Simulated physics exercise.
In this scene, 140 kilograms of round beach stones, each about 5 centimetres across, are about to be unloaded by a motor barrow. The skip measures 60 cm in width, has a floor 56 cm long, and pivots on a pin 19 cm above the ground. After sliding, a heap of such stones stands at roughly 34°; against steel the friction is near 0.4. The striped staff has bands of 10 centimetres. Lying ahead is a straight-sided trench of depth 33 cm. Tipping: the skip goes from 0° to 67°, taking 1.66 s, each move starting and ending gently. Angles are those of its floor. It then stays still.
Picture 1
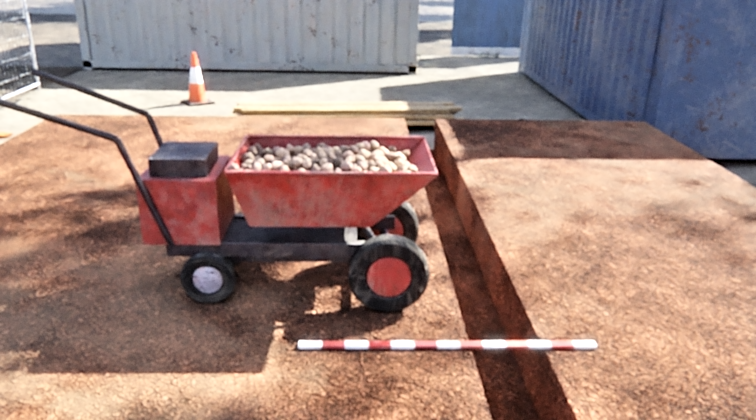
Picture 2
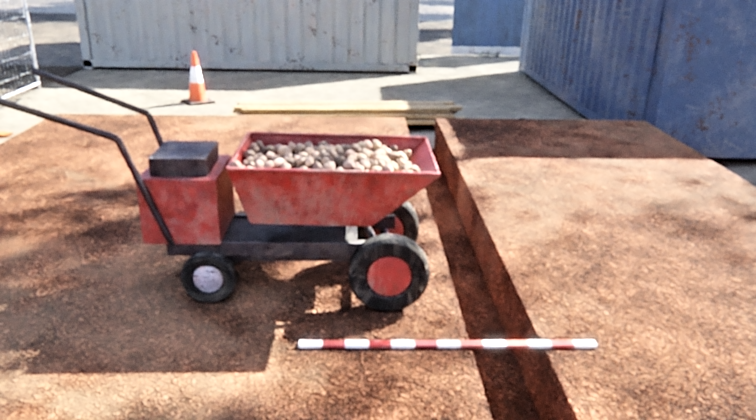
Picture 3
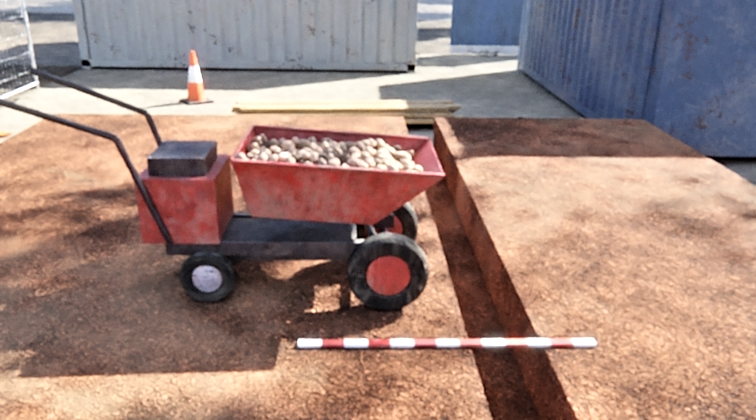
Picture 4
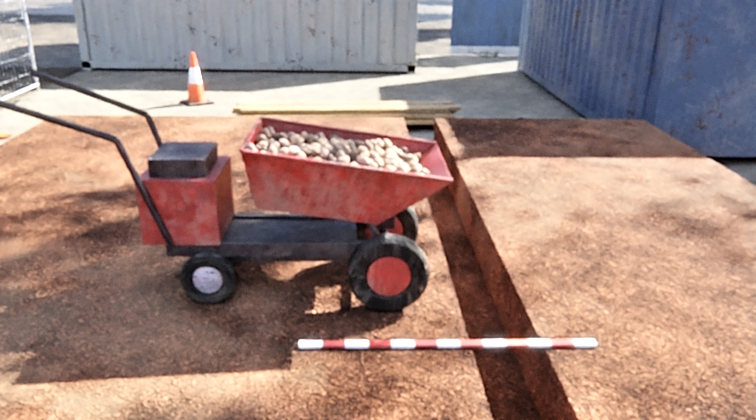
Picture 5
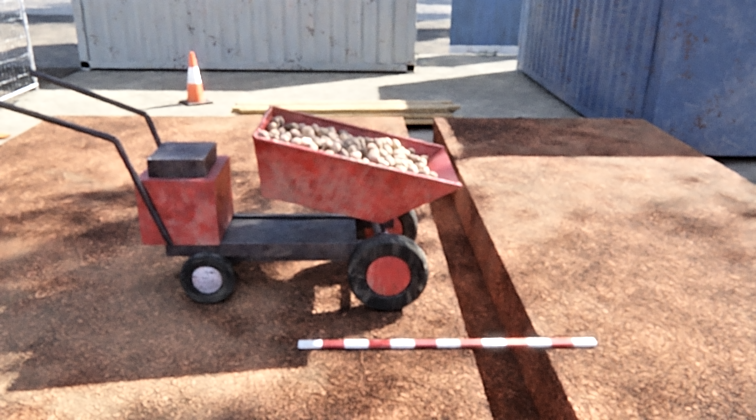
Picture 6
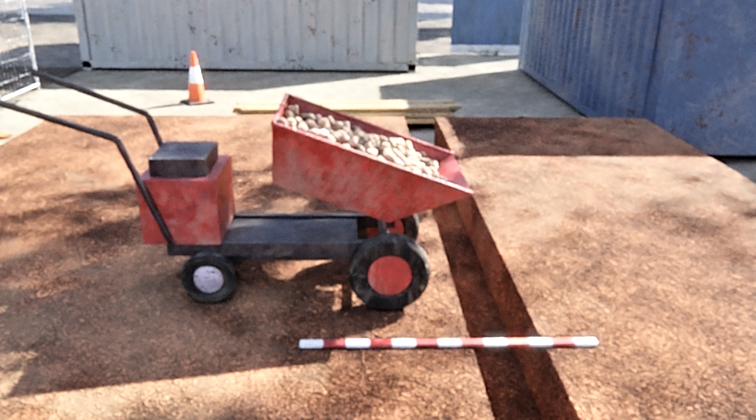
A red skip heaped with pale stones tilts gently on a small motor barrow, its rear rising and its lip dipping to the right while the stones settle slightly inside. The barrow stands still at left on reddish-brown ground, beside a narrow trench and behind a red-and-white staff, with an orange cone, grey and blue containers behind. The steady view looks slightly down from the side in sunlight.
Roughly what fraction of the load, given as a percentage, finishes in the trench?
Some 29 per cent of the stones.
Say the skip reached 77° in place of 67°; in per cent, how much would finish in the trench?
Then close to 35 per cent.
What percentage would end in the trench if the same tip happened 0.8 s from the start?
It would come to roughly 20 per cent.
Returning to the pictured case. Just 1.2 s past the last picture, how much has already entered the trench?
Some 15 per cent.
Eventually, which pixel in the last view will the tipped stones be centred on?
(553, 278).
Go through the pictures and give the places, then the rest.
The skip is at 0°, its lip at (438, 175); the top of the load is at (323, 152), in the first picture.
Lip at (440, 175), floor tilted 1°, highest stones at (314, 149), in the second picture.
The skip is at 4°, its lip at (444, 176); the top of the load is at (292, 144), in the third picture.
Lip at (452, 181), floor tilted 8°, highest stones at (282, 137), in the fourth picture.
The skip is at 14°, its lip at (461, 187); the top of the load is at (283, 126), in the fifth picture.
The skip is at 20°, its lip at (472, 194); the top of the load is at (299, 116), in the sixth picture.
Then, 0.6 s after the last picture the floor is at 56°, 97 % in the skip, 3 % in the trench; the foremost stones are at (519, 241).
Then, 1.2 s after the last picture the floor is at 67°, 29 % in the skip, 13 % in the trench, 57 % past the trench; the foremost stones are at (648, 283).
Then, 1.5 s after the last picture the floor is at 67°, 7 % in the skip, 20 % in the trench, 73 % past the trench; the foremost stones are at (703, 274).
Then, 3.5 s after the last picture the floor is at 67°, 0 % in the skip, 29 % in the trench, 71 % past the trench; the foremost stones are at (734, 272).
